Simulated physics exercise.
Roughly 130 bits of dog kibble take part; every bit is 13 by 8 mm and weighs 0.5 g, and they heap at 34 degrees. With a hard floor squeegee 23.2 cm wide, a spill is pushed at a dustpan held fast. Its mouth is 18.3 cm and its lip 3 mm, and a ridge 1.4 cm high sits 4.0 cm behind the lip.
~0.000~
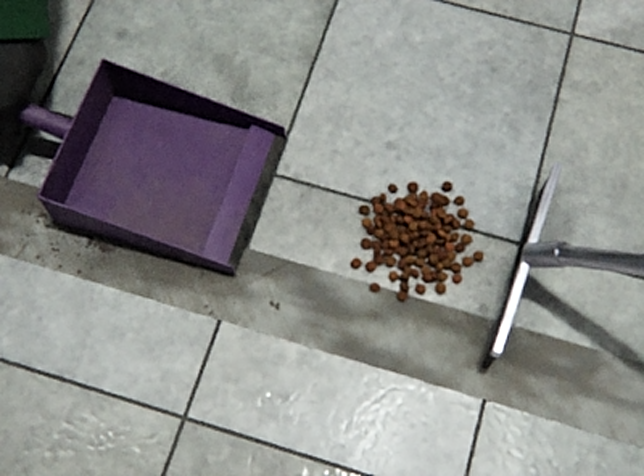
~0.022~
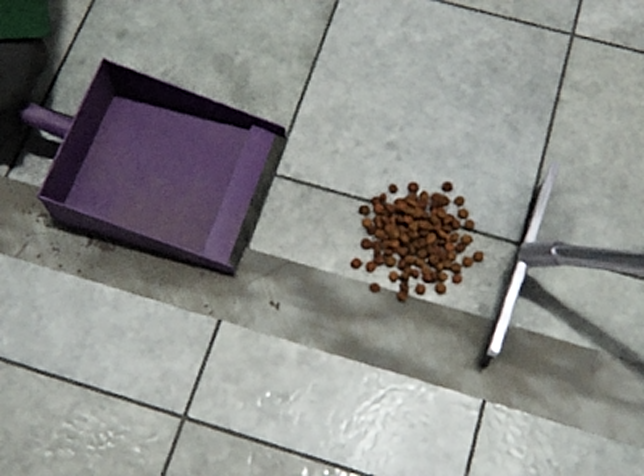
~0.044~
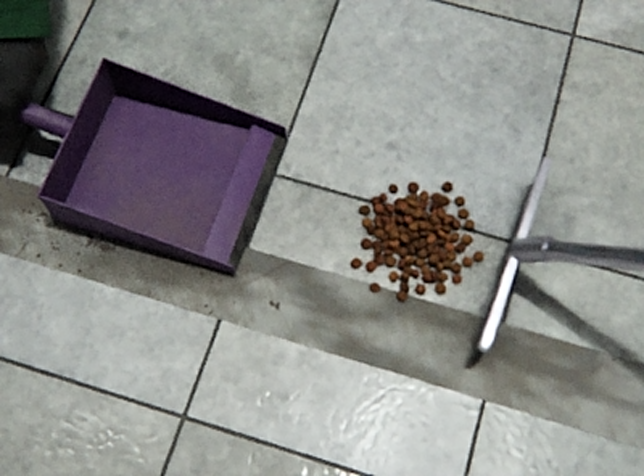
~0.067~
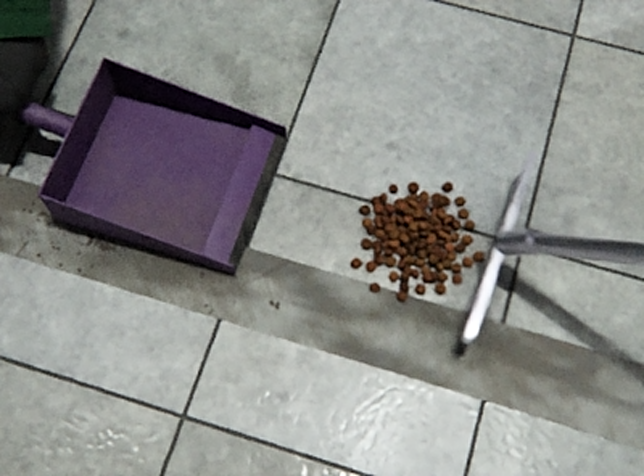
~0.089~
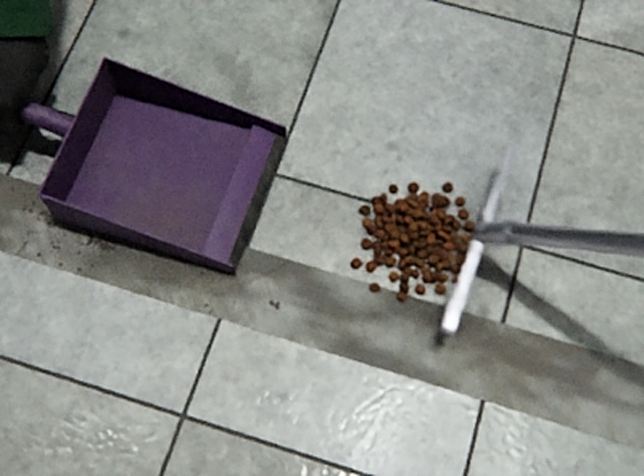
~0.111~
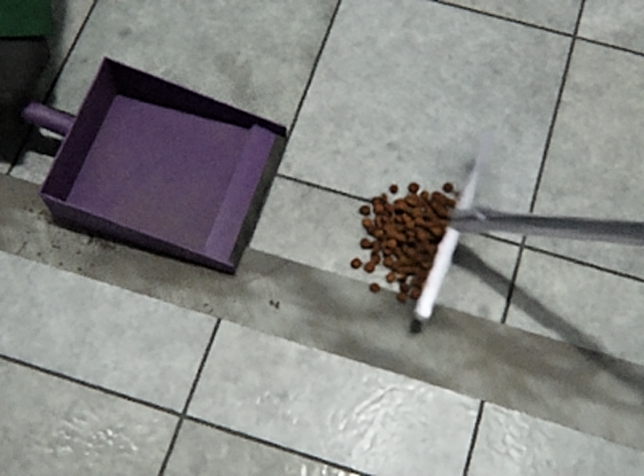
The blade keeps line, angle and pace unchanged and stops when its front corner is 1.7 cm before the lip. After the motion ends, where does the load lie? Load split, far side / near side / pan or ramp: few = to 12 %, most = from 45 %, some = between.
Split - far side: Some, near side: Few, pan: Most.
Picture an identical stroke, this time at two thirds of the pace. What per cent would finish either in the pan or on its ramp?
Near 45 %.
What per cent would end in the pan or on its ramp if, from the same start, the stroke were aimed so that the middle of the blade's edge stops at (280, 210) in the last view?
I'd expect around 55 per cent.
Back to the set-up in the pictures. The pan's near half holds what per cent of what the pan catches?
Estimate: Close to 40 %.
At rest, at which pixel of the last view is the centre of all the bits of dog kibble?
Look around (235, 162) in the last picture.
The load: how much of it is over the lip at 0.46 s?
Some 50 per cent.
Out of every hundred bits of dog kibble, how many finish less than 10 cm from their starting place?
Around 0 per cent, give or take.
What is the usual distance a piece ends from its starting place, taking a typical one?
About 24 cm.
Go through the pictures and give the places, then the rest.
The first picture shows blade from (496, 352) to (555, 170), moved 0.0 cm, 0 of the pieces shifted so far; middle of the pieces at (418, 232); pan at (157, 174).
The second picture shows blade from (493, 351) to (553, 169), moved 0.3 cm, 0 of the pieces shifted so far; middle of the pieces at (418, 232).
The third picture shows blade from (484, 346) to (545, 166), moved 1.3 cm, 0 of the pieces shifted so far; middle of the pieces at (419, 232).
The fourth picture shows blade from (468, 339) to (530, 160), moved 3.1 cm, 0 of the pieces shifted so far; middle of the pieces at (419, 232).
The fifth picture shows blade from (447, 328) to (511, 151), moved 5.5 cm, 3 of the pieces shifted so far; middle of the pieces at (419, 232).
The sixth picture shows blade from (422, 315) to (487, 140), moved 8.4 cm, 66 of the pieces shifted so far; middle of the pieces at (409, 228); pan at (158, 173). The blade's pace is about 1.38 m/s, heading 11 degrees away from the viewer's side.
After 0.20 s, middle of the blade 10 cm from the lip; 0 % over the lip, far side 10 %, near side 0 %.
After 0.26 s, middle of the blade 4 cm from the lip; 10 % over the lip, far side 20 %, near side 5 %.
Then, at 0.46 s, middle of the blade 3 cm from the lip; 50 % over the lip, far side 20 %, near side 5 %.
By 1.1 s all is still; far side 20 %, near side 5 %, pan 50 %, in front of the lip or behind the blade 25 %.
